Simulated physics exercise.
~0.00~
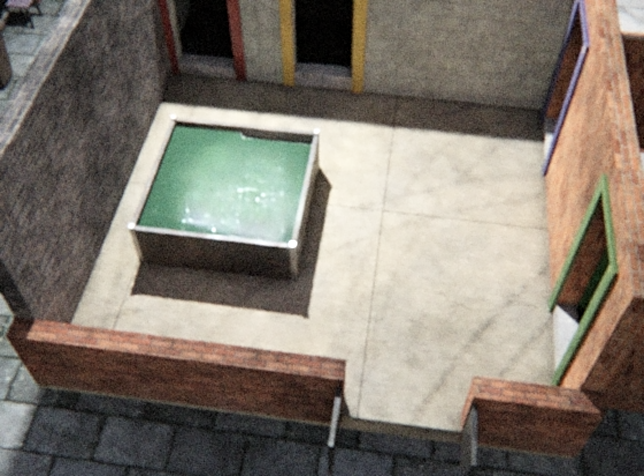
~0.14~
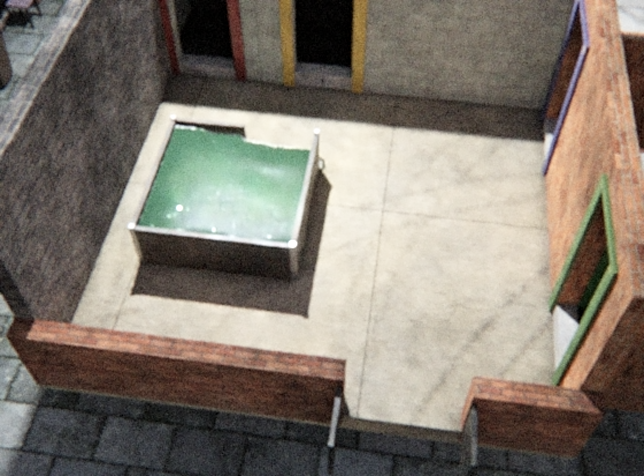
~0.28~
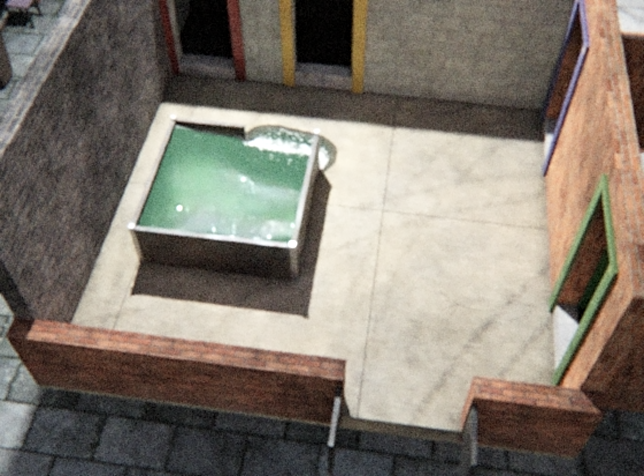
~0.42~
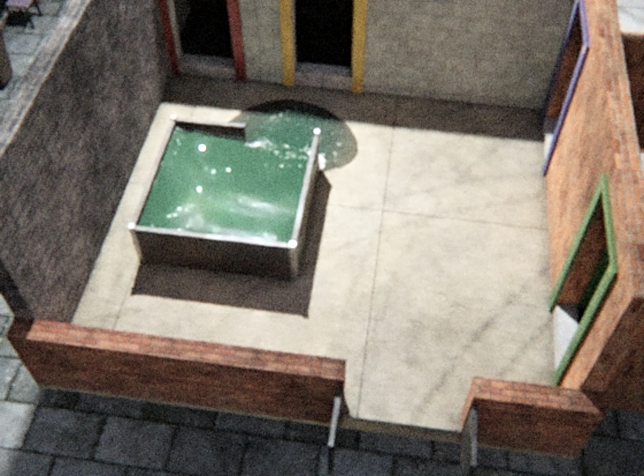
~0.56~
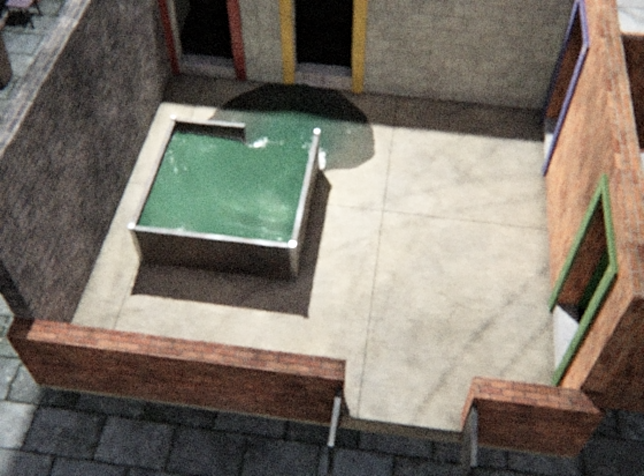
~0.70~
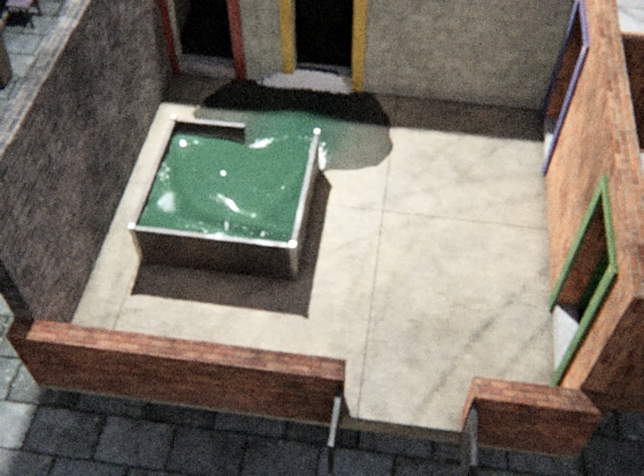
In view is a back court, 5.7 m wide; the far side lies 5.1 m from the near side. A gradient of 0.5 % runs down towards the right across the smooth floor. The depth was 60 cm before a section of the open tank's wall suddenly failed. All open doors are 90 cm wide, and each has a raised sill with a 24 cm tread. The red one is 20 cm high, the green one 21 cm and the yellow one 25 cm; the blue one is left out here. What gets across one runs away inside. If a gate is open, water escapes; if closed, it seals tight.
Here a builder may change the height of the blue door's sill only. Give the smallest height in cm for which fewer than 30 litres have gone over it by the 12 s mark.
About 17 cm.
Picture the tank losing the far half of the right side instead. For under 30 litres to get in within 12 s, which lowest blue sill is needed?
A height of around 18 cm.
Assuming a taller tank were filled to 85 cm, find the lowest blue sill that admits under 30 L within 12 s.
Then around 25 centimetres.
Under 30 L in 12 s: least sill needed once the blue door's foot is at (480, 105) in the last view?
It needs about 9.0 cm.
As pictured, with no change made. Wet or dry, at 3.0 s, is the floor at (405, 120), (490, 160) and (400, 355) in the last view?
Status: Submerged / submerged / clear.
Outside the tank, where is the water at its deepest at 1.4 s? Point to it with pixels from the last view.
At about pixel (310, 88).
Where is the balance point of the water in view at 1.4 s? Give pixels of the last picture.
Around (261, 175).
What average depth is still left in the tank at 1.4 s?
Average depth: Approx. 41 cm.
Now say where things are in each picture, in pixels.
In the first picture, still water, 60 cm deep, in the open tank at (230, 182); the blue door at (562, 93) is dry.
In the second picture, the front is at a hidden place, 0.2 m from the gap on the far side; 0.2 m2 of floor is wet, 60 cm left at the back.
In the third picture, the gap is on the far side, the front 0.7 m out at (272, 129); the back of the open tank holds 60 cm.
In the fourth picture, the gap is on the far side, the front 1.3 m out at (279, 104); the back of the open tank holds 60 cm.
In the fifth picture, the gap is on the far side, the front 1.7 m out at (280, 85); the back of the open tank holds 58 cm.
In the sixth picture, the gap is on the far side, the front 1.8 m out at (296, 69); the back of the open tank holds 51 cm; the blue door at (562, 93), 3.8 m from the gap, is still 2.4 m from the nearest water.
After 1.4 s water covers 20 % of the floor, deepest (37 cm) near (310, 88); it has not reached the blue door.
After 3.0 s water covers 40 % of the floor, deepest (26 cm) near (536, 111); 24 cm at the blue door, 26 litres in over its 14 cm sill.
After 12.0 s water covers 100 % of the floor, deepest (10 cm) near (499, 416); 8 cm at the blue door, 70 litres in over its 14 cm sill.
At the blue door as built, the water arrived by 2.0 s and peaked near 24 cm at 2.6 s.
Run again over the same 12 s with other heights there, 62 litres in over 14.5 cm, 14 litres over 20 cm. The limit of 30 litres is kept from about 17 cm up.
